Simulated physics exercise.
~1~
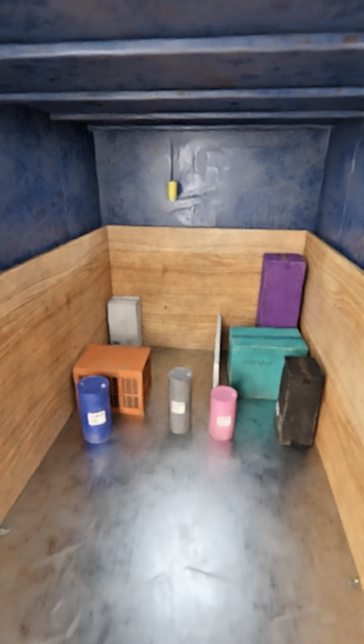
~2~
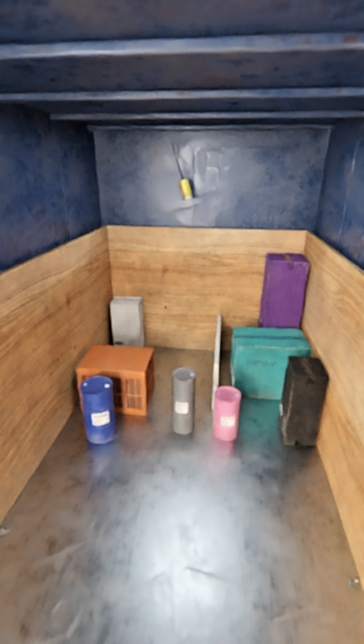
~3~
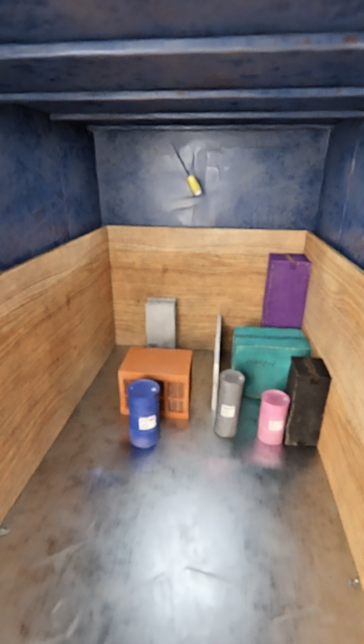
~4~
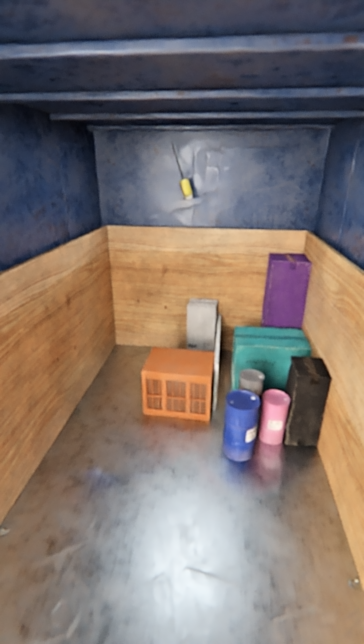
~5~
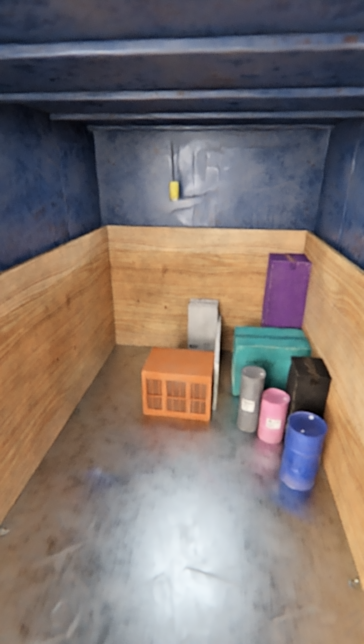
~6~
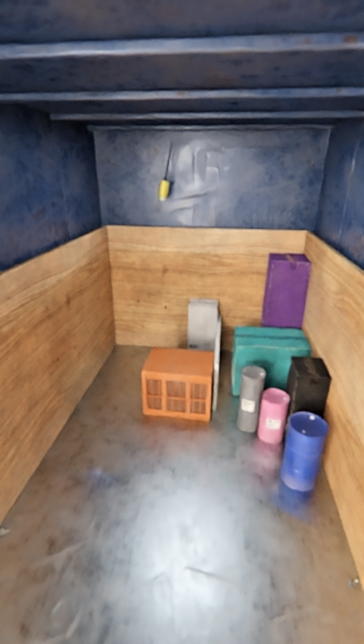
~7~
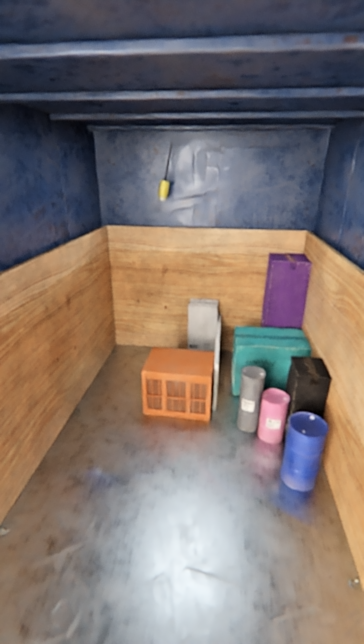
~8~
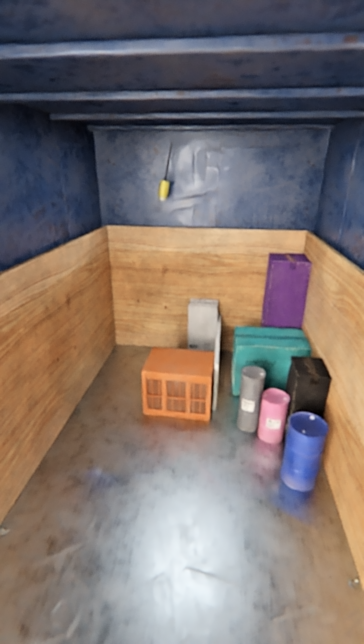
Van load bay with canisters, an orange chest and a white box sliding right, then resting upright beside the still larger boxes.
